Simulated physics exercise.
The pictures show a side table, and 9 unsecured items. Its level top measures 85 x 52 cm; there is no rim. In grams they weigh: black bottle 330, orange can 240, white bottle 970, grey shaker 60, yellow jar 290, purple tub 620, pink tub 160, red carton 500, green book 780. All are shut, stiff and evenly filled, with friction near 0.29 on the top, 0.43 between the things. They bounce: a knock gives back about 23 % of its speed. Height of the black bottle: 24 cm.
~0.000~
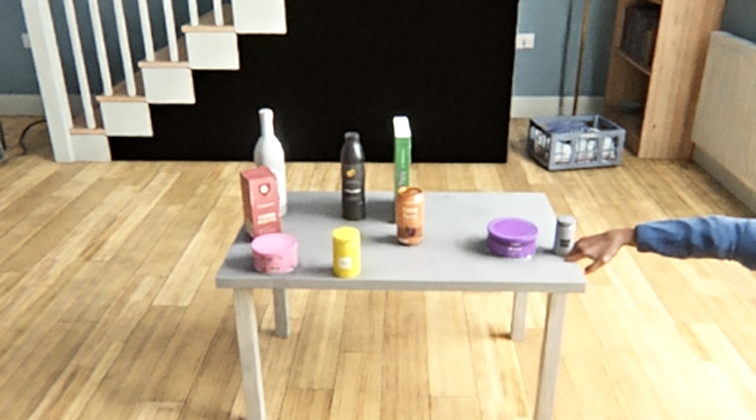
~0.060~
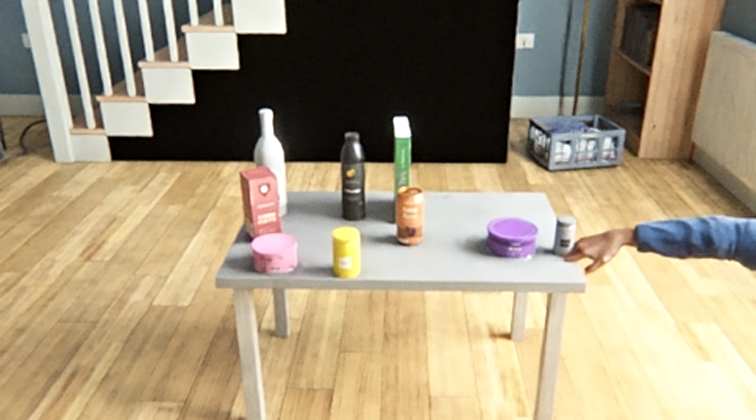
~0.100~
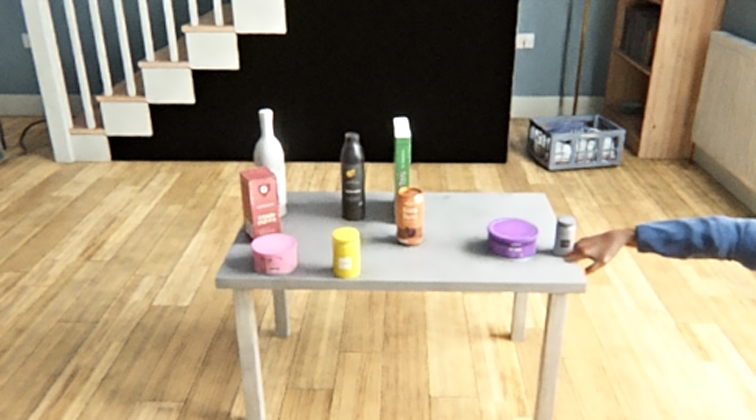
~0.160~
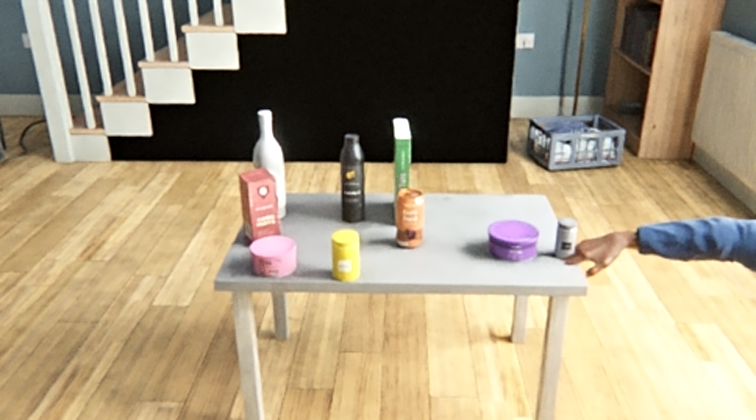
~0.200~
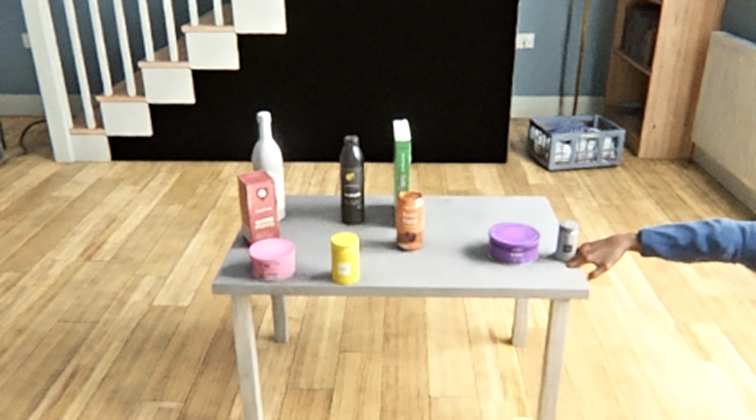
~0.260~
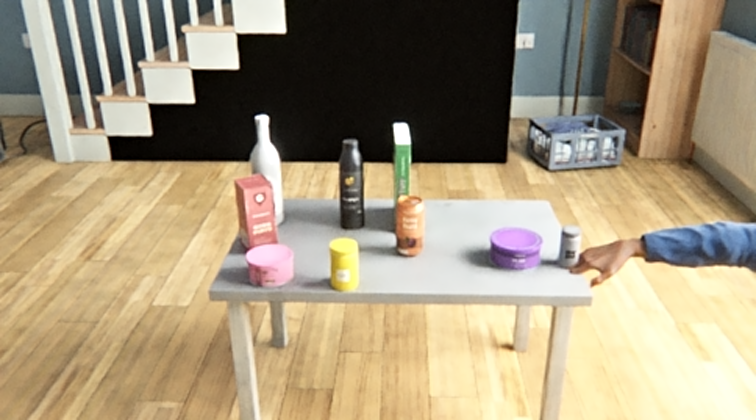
A small grey table crowded with bottles, tubs and cartons stayed still at first, then slid slightly toward the viewer, carrying everything standing on it, while someone's hand stayed at its right edge.
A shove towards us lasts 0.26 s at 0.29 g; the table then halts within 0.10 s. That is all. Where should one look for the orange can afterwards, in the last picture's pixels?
Resting place of the orange can: (411, 253).
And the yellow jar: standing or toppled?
The yellow jar topples.
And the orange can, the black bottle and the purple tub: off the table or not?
The orange can ends on the table; the black bottle ends on the table; the purple tub ends on the table.
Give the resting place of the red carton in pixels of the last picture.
Around (244, 239).
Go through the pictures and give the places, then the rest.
Orange can (410, 217); black bottle (353, 177), in the first picture.
Grey shaker (564, 236); yellow jar (346, 253), in the second picture.
Purple tub (512, 239); pink tub (275, 254), in the third picture.
Table along by 1 cm; red carton (260, 207); green book (401, 172), in the fourth picture.
Table along by 3 cm; black bottle (352, 180), in the fifth picture.
Table along by 6 cm; orange can (410, 226); grey shaker (569, 246), in the sixth picture.
By 0.46 s, table along by 13 cm; yellow jar now off the table; orange can 4 cm from its spot near (410, 248); black bottle 4 cm from its spot.
By 0.66 s, table along by 13 cm; orange can 6 cm from its spot near (411, 253); black bottle 6 cm from its spot; purple tub 6 cm from its spot.
By 0.86 s, table along by 13 cm; orange can 6 cm from its spot near (411, 253); black bottle 6 cm from its spot; pink tub 6 cm from its spot.
When it is over (1.1 s), off the table, yellow jar; not toppled but over 5 cm from the start, black bottle, orange can, white bottle, grey shaker, purple tub, pink tub, red carton and green book. End places, in pixels of the last picture, orange can near (411, 253).
